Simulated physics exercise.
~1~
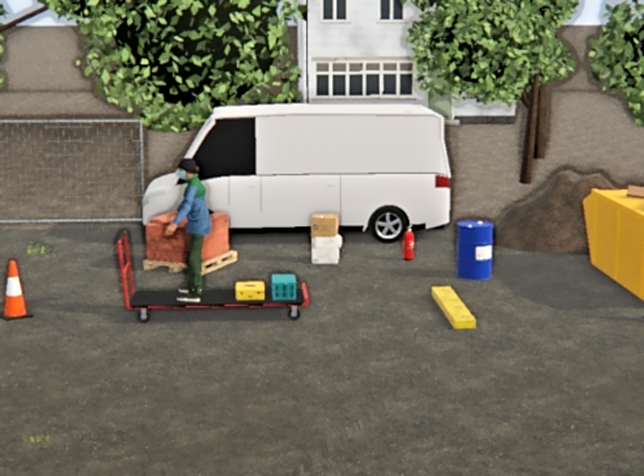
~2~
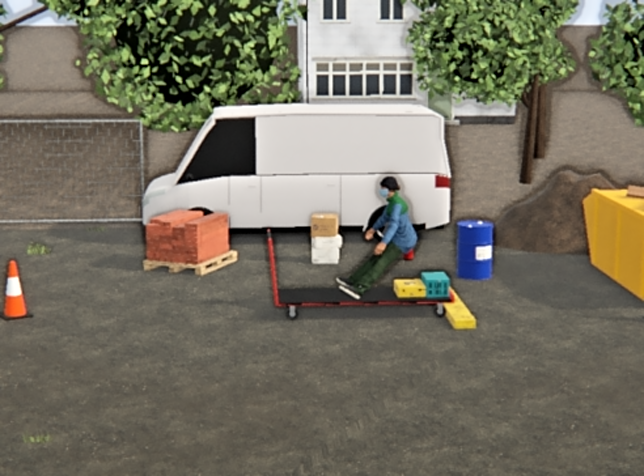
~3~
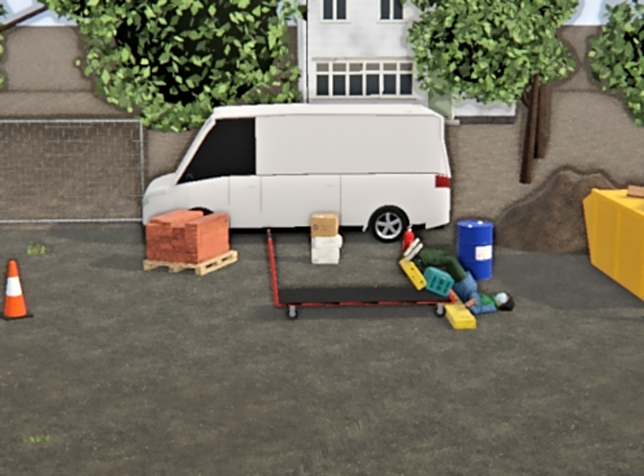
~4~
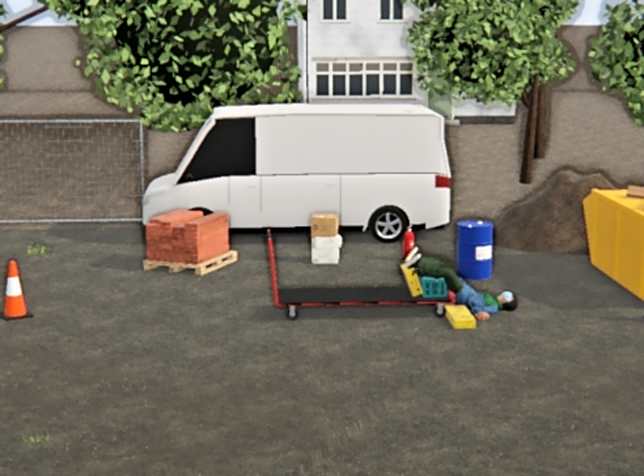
A flat trolley with a red handle rolls right across a paved yard, carrying a standing person in a blue top and green trousers, a yellow toolbox and a teal crate. It passes in front of a parked white van and stops against a yellow beam on the ground. The rider drops backward into a sitting pose near the front edge, then tumbles over it headfirst. The toolbox and crate tip beside the rider's raised legs. At the end, the person lies on the ground past the stopped trolley, near a blue barrel, while both items rest tilted at its front end.
